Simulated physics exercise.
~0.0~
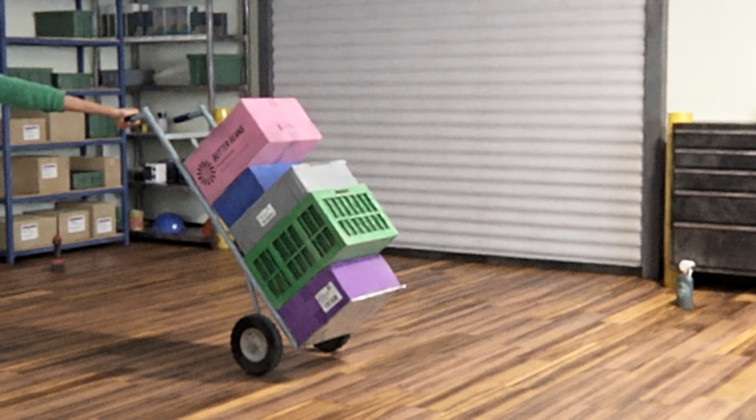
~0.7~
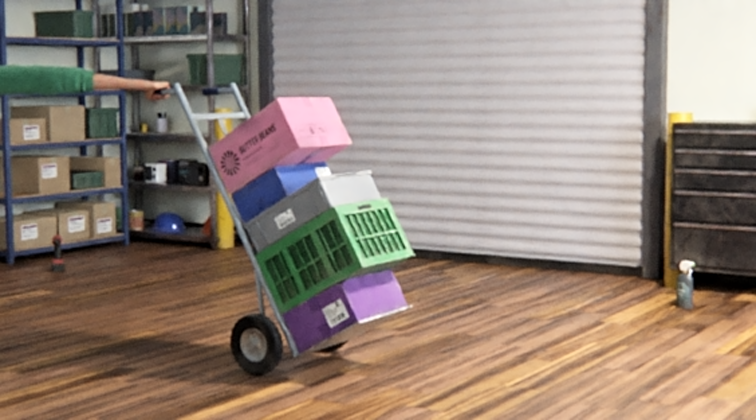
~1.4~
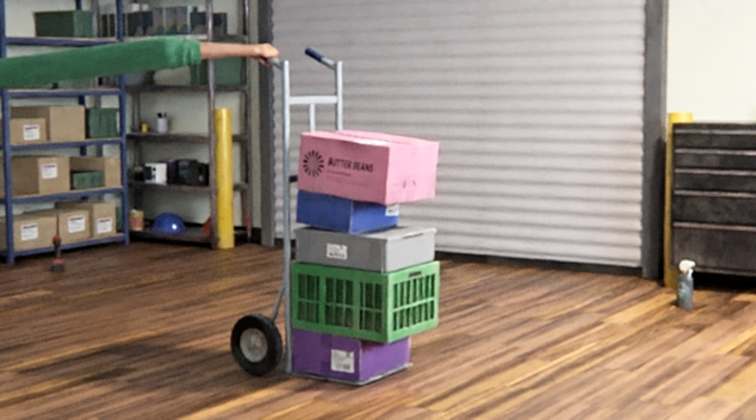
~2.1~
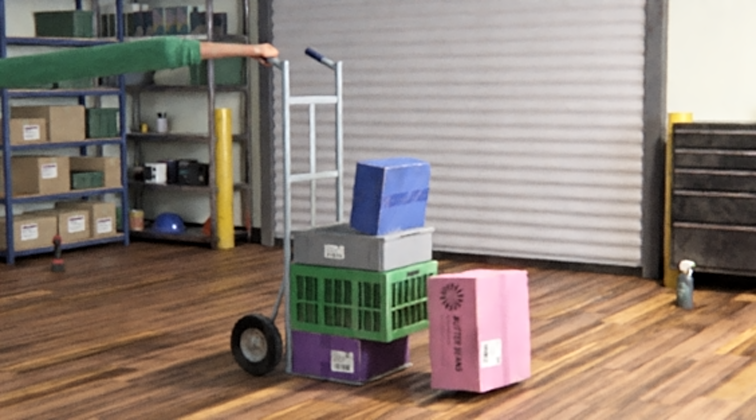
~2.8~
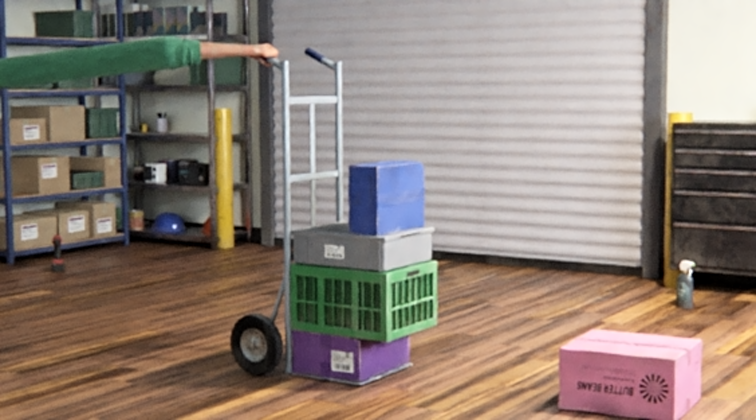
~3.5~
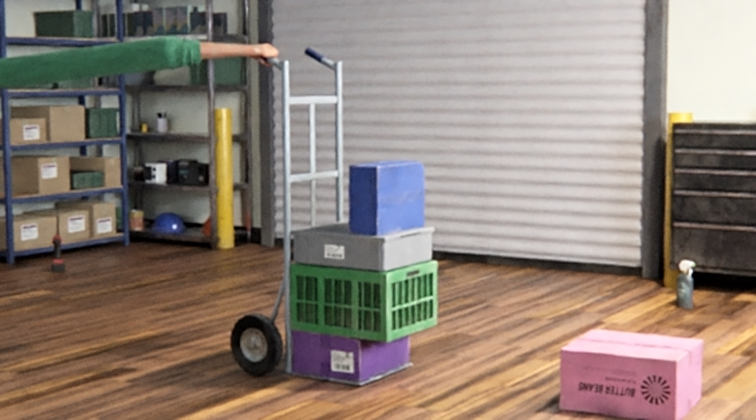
In a storeroom, an arm swings a loaded hand truck upright, tipping the blue box over and throwing the pink one to the floor.
